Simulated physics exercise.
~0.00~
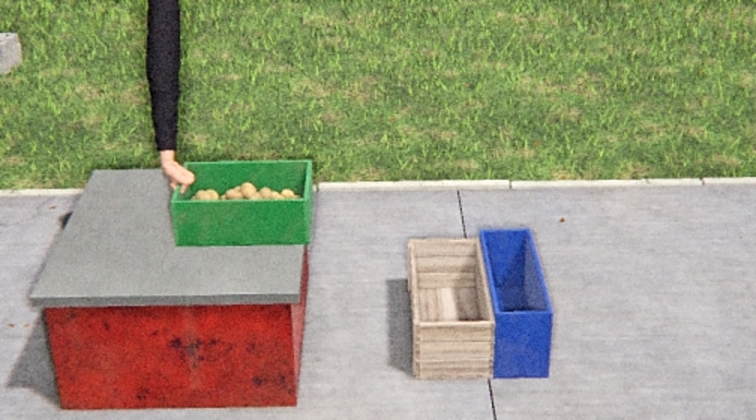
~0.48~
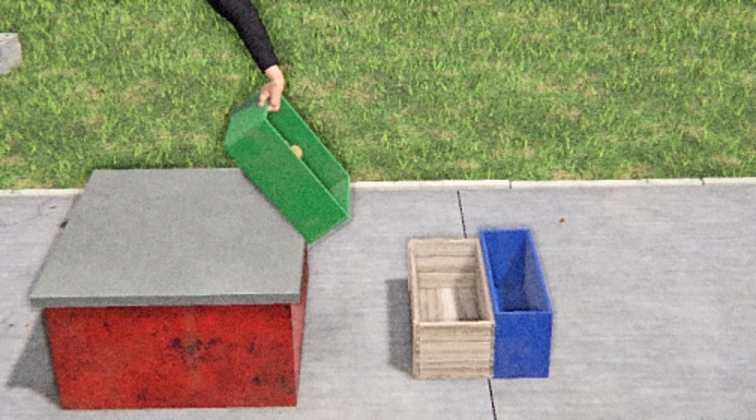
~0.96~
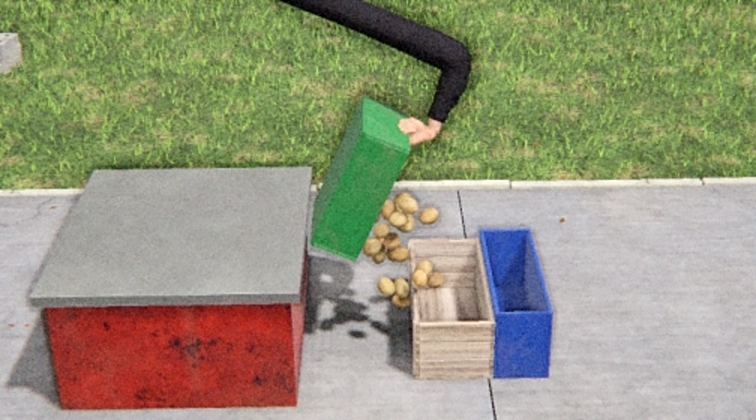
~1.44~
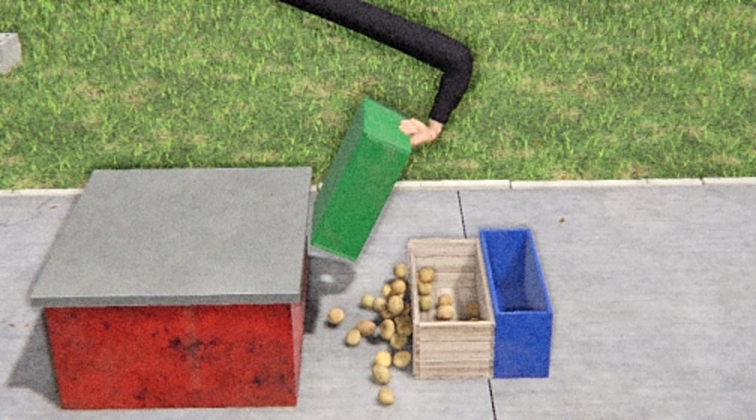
A green crate is tipped by a hand, spilling potatoes into and short of the wooden bin.
